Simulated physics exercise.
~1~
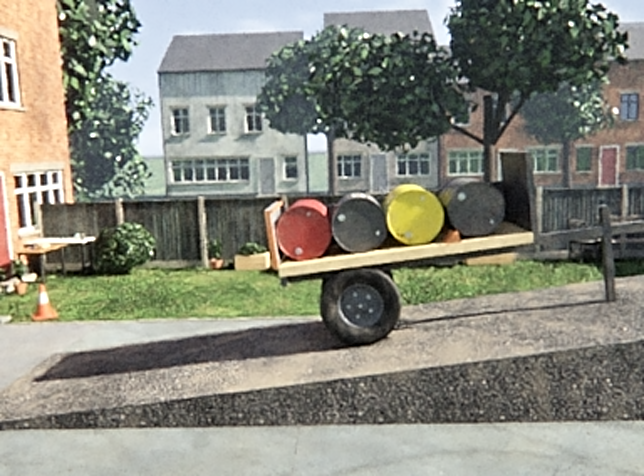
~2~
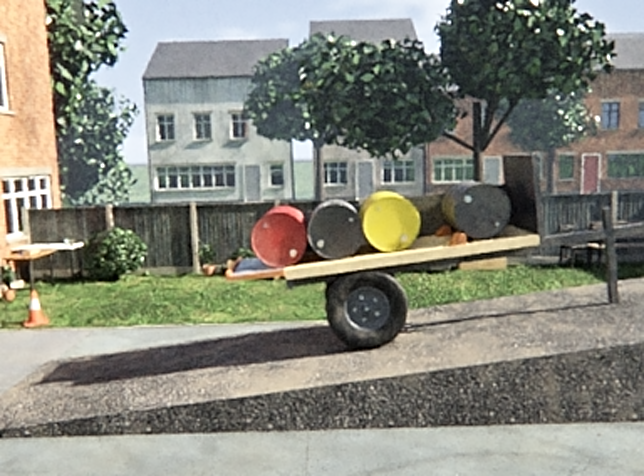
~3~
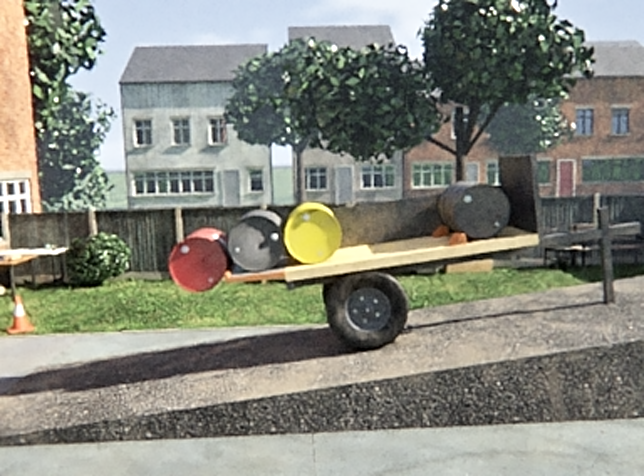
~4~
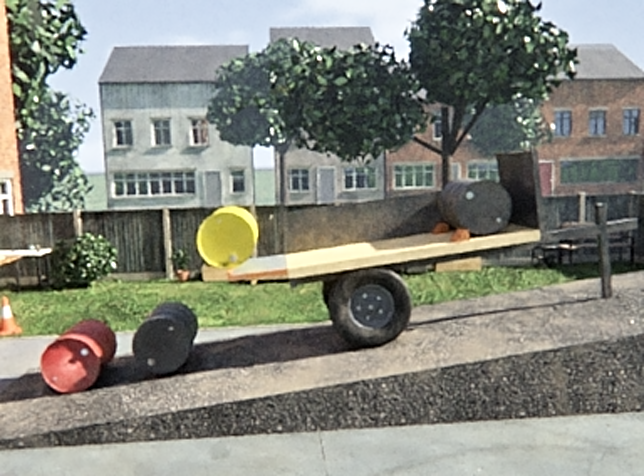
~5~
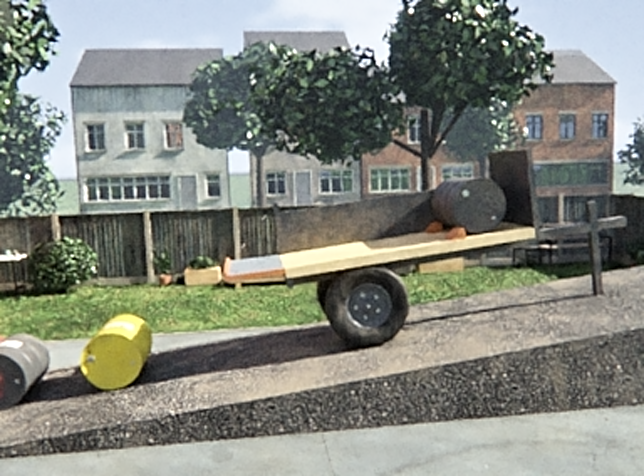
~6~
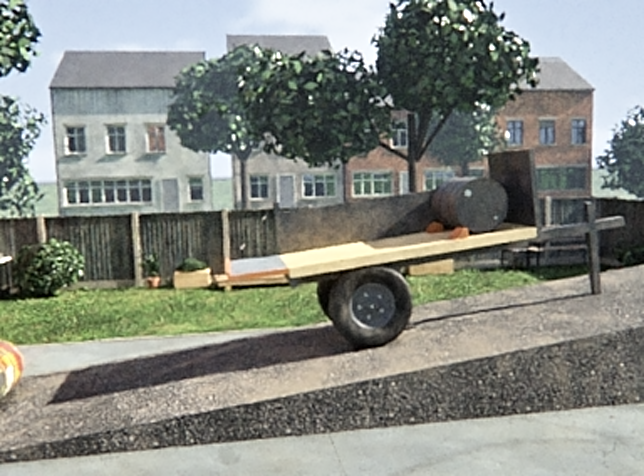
Four drums, red, dark grey, yellow and dark grey, lie in a row on a flatbed trailer, seen from the side on sloping ground before a wooden fence, trees and terraced houses. The tailgate at the lower left end drops until it lies almost in line with the bed. The red drum rolls left onto it, followed by the nearer grey one and the yellow. Red and grey tumble off to the ground, then yellow falls after them, and they roll away downhill to the left. The last grey drum stays on the bed behind an orange chock, as the view drifts slightly.
